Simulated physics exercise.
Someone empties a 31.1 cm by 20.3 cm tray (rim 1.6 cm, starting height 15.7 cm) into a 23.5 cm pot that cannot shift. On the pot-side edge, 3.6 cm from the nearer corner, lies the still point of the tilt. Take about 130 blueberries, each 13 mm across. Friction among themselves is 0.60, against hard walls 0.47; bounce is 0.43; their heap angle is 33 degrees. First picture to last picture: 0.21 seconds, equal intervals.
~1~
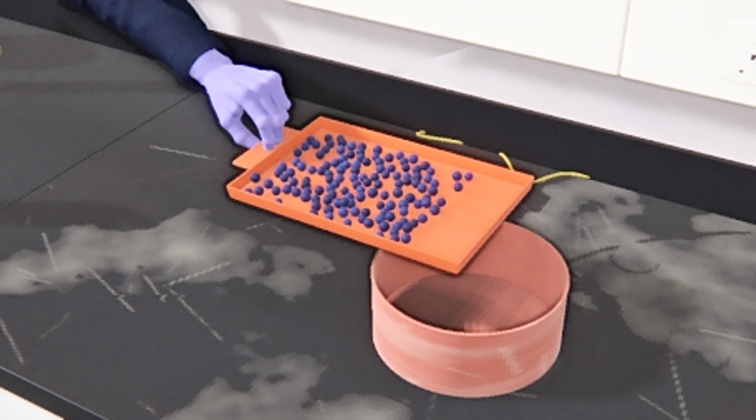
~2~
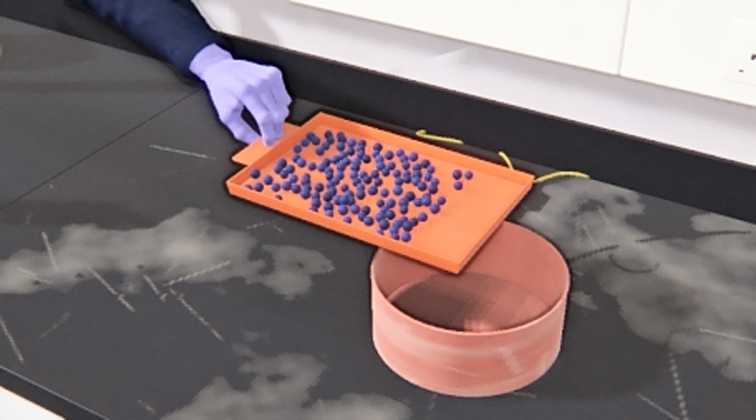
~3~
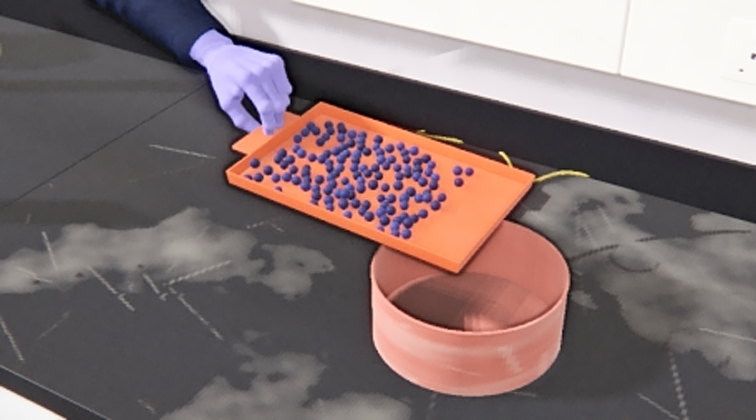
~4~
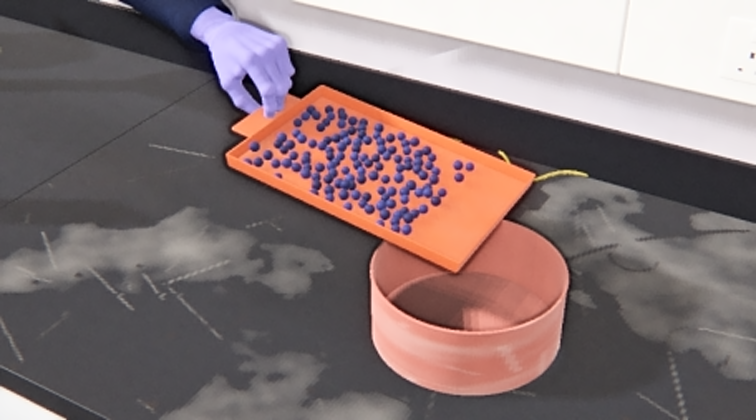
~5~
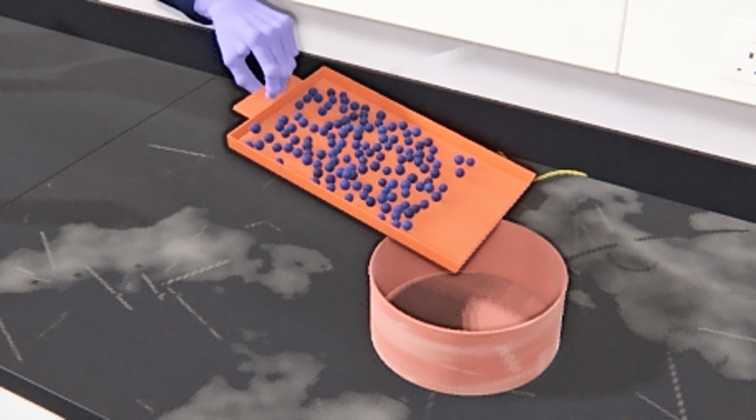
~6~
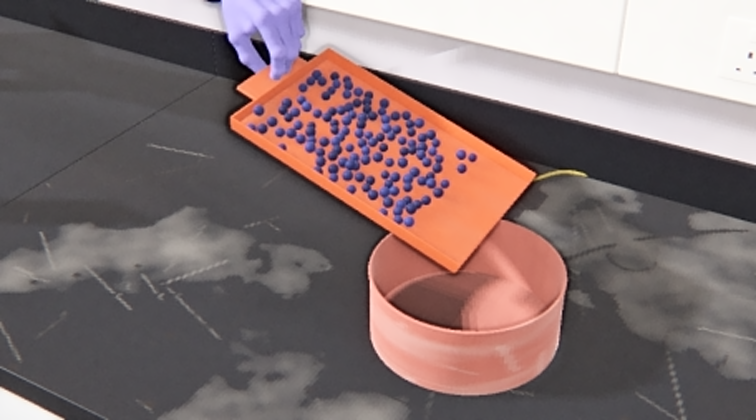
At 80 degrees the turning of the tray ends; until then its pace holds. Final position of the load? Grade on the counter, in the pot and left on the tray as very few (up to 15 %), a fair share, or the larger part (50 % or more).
Counter: A fair share; pot: A fair share; tray: A fair share.
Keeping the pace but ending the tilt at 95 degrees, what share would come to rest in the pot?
70 per cent.
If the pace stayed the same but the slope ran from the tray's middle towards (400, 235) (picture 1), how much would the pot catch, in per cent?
Roughly 30 percent of them.
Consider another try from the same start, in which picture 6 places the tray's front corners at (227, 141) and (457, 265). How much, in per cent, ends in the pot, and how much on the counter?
Pot: 35, counter: 35.
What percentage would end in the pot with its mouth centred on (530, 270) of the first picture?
Estimate: ~ 65 %.
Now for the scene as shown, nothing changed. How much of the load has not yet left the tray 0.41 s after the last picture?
Around 100 percent.
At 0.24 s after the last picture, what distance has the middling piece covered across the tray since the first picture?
It has moved some 6 cm from its start.
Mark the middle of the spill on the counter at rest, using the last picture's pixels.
The spill's middle ends up near (642, 360).
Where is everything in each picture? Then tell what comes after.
Tray tilt 0 degrees, front corners at (230, 186) and (457, 261); middle of the pieces at (357, 185); pot at (470, 271), in the first picture.
Tray tilt 1 degrees, front corners at (230, 182) and (458, 261); middle of the pieces at (357, 182), in the second picture.
Tray tilt 4 degrees, front corners at (230, 171) and (458, 261), lowest corner right front; middle of the pieces at (357, 176), in the third picture.
Tray tilt 8 degrees, front corners at (230, 154) and (458, 261), lowest corner right front; middle of the pieces at (358, 165), in the fourth picture.
Tray tilt 14 degrees, front corners at (231, 136) and (459, 262), lowest corner right front; middle of the pieces at (359, 154), in the fifth picture.
Tray tilt 19 degrees, front corners at (234, 117) and (459, 263), lowest corner right front; middle of the pieces at (362, 143); pot at (467, 269), in the sixth picture.
Then, 0.24 s after the last picture, tilt 49 degrees; the tray holds 100 %, the pot 0 %.
Then, 0.41 s after the last picture, tilt 71 degrees; the tray holds 100 %, the pot 0 %.
Then, 0.69 s after the last picture, tilt 80 degrees; the tray holds 30 %, the pot 35 %.
In the end, counter 30 %, pot 40 %, tray 30 %.
